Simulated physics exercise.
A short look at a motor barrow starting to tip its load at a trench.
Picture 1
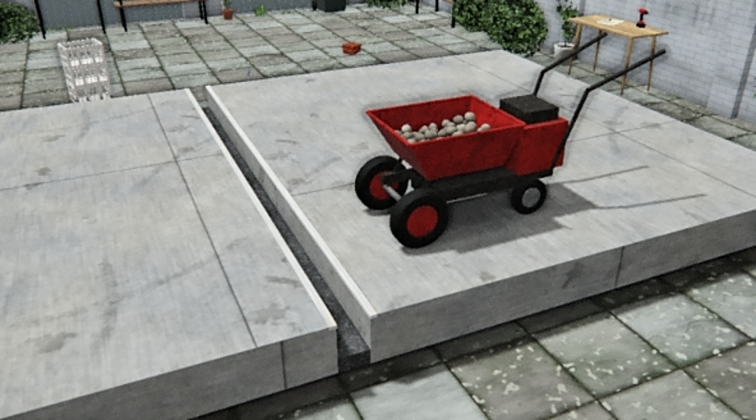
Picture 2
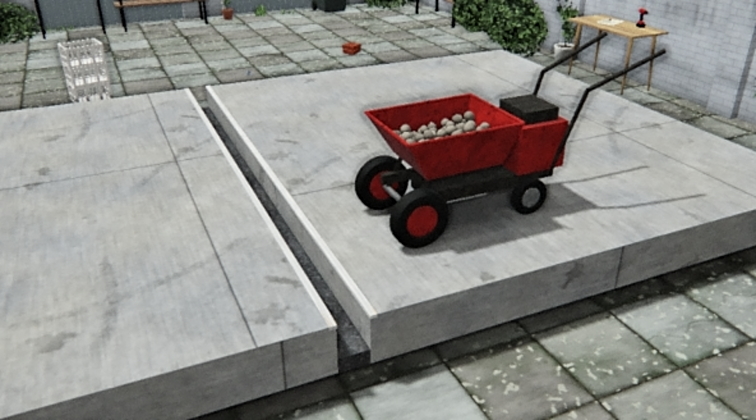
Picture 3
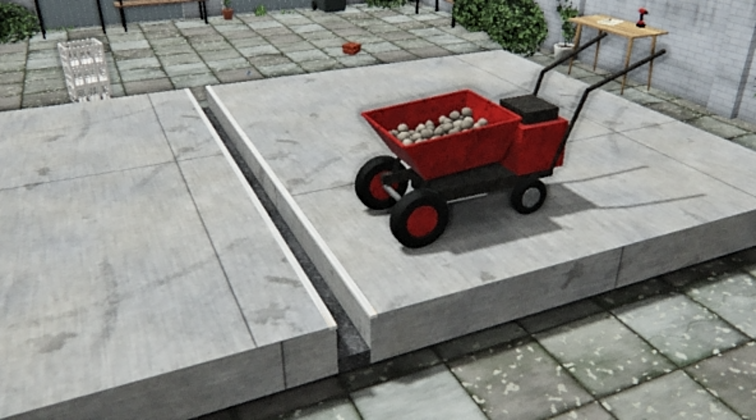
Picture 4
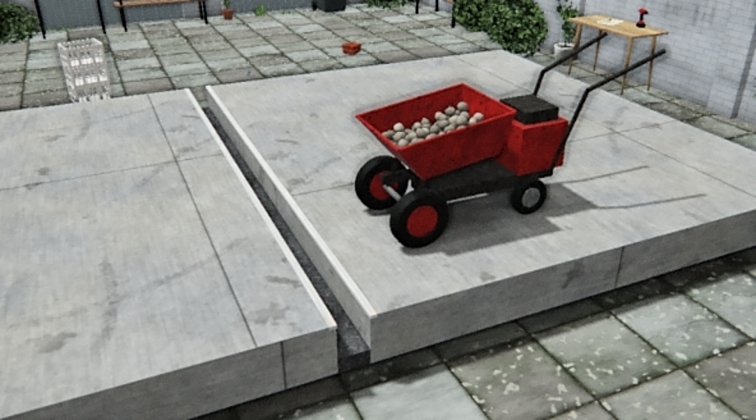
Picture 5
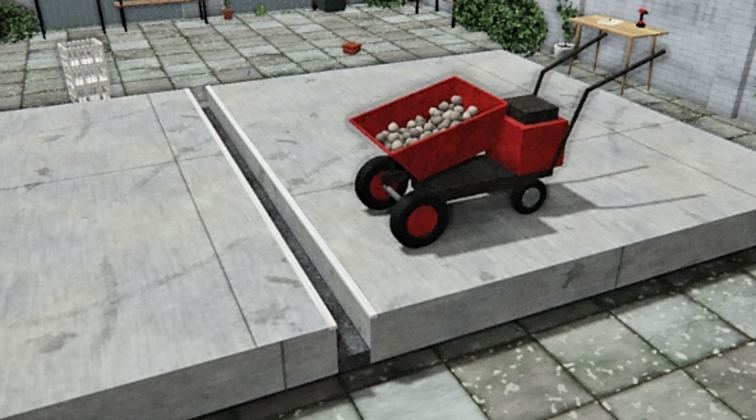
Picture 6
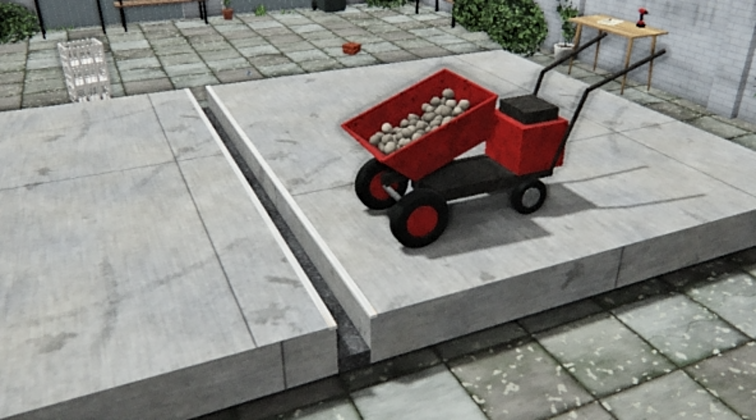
To begin with, a red motor barrow holding pale, rounded pebbles stands still on a raised concrete slab, its skip level and facing a narrow trench on the left. The skip then tilts gradually forward, its front lip lowering and its rear rising, until it slopes clearly toward the trench, pebbles still inside.
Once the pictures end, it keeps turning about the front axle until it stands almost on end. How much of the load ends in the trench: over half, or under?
The trench ends with the larger part of it.
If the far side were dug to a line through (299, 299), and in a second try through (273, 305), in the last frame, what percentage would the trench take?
In turn 100 and 100 in a hundred.
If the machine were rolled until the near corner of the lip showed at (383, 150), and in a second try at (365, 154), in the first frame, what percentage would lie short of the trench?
The first gives 0 %, the second 0 %.
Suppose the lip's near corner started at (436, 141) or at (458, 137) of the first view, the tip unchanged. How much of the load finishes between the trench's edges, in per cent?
In turn 60 and 20 in a hundred.
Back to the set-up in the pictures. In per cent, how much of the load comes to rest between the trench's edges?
Close to 85 per cent.
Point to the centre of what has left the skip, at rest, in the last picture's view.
Close to (303, 259).
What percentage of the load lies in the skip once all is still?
Close to 0 per cent.
Soon after the last picture, skip tipped steeply; all in the skip.
A little later, skip tipped right over; most in the skip; a stray few short of the trench; a small part in or heaped over the trench; a stray few beyond it; a stray few falling.
Later still, skip tipped right over; a small part in the skip; a stray few short of the trench; most in or heaped over the trench; a small part beyond it.
At rest, skip tipped right over; a stray few short of the trench; most in or heaped over the trench; a small part beyond it.
